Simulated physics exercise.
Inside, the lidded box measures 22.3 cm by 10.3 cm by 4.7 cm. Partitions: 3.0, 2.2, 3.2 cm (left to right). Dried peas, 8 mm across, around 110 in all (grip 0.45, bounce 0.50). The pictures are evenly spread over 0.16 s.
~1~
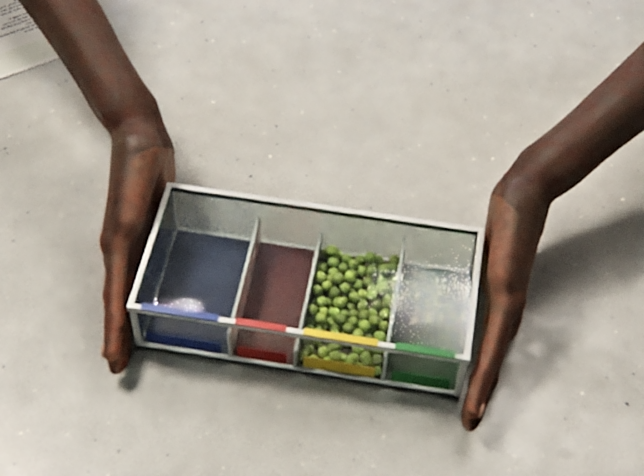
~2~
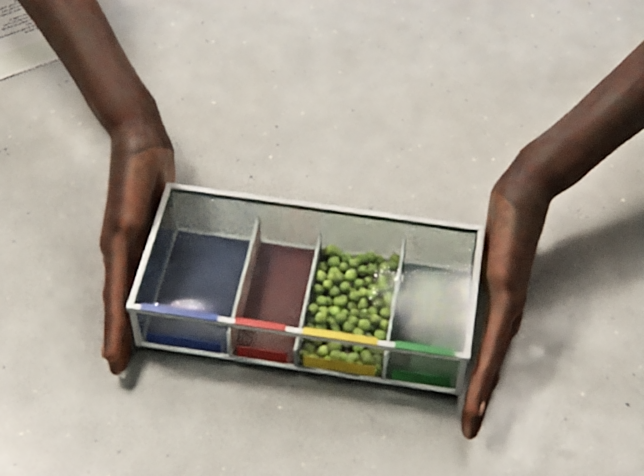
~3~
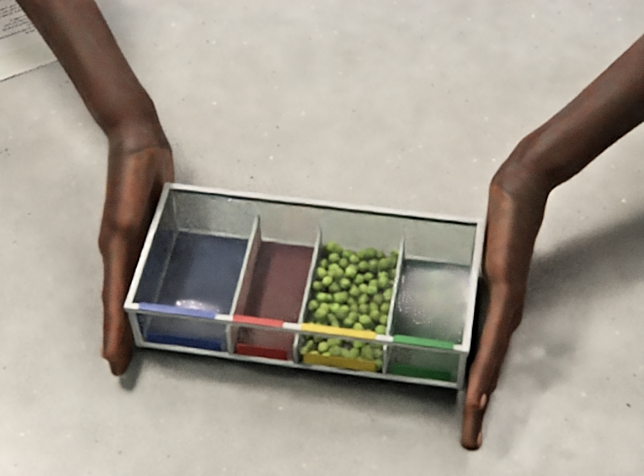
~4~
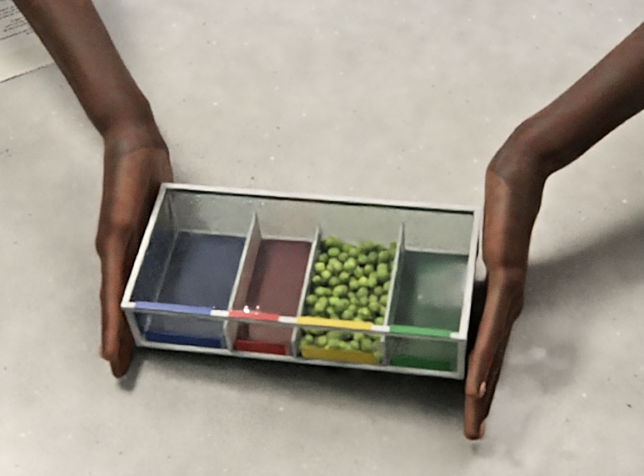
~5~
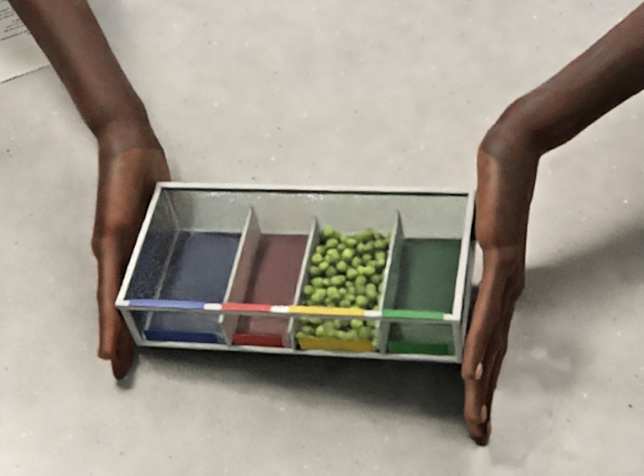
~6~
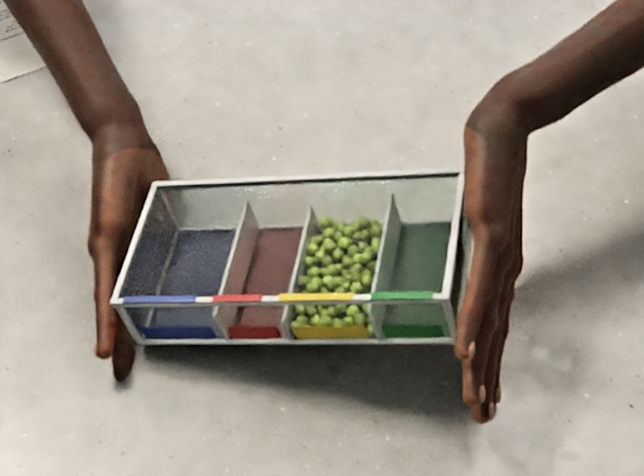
Two hands gradually tilt a clear divided box while green peas stay in the yellow section.
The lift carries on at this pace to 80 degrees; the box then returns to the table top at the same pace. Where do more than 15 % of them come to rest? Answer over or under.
Red over, blue over, green under, yellow over.
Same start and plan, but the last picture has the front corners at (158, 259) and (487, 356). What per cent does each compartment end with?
Red 0, blue 0, green 10, yellow 90.
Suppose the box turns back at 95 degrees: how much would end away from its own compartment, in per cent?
Some 100 per cent.
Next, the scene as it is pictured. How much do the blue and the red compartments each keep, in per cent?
Blue 50, red 20.
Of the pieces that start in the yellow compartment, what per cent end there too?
Roughly 30 per cent.
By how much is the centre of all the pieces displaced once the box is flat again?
Some 8.5 cm.
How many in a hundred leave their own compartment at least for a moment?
About 70 per cent.
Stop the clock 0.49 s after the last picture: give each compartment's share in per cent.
Red 15; blue 5; green 0; yellow 75.
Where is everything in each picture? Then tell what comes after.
The first picture shows box tilt 0 degrees, front corners at (134, 305) and (464, 356); yellow 100 %.
The second picture shows box tilt 1 degrees, front corners at (134, 306) and (464, 355).
The third picture shows box tilt 3 degrees, front corners at (132, 305) and (463, 348).
The fourth picture shows box tilt 6 degrees, front corners at (128, 304) and (460, 335), lowest corner left back.
The fifth picture shows box tilt 11 degrees, front corners at (123, 303) and (453, 317), lowest corner left back.
The sixth picture shows box tilt 16 degrees, front corners at (118, 301) and (443, 296), lowest corner left back; yellow 100 %.
Then, 0.49 s after the last picture, tilt 79 degrees; red 15 %, blue 5 %, yellow 75 %.
Then, 0.81 s after the last picture, tilt 34 degrees; red 20 %, blue 50 %, yellow 30 %.
Then, 1.23 s after the last picture, tilt 0 degrees; red 20 %, blue 50 %, yellow 30 %.
In the end, red 20 %, blue 50 %, green 0 %, yellow 30 %.
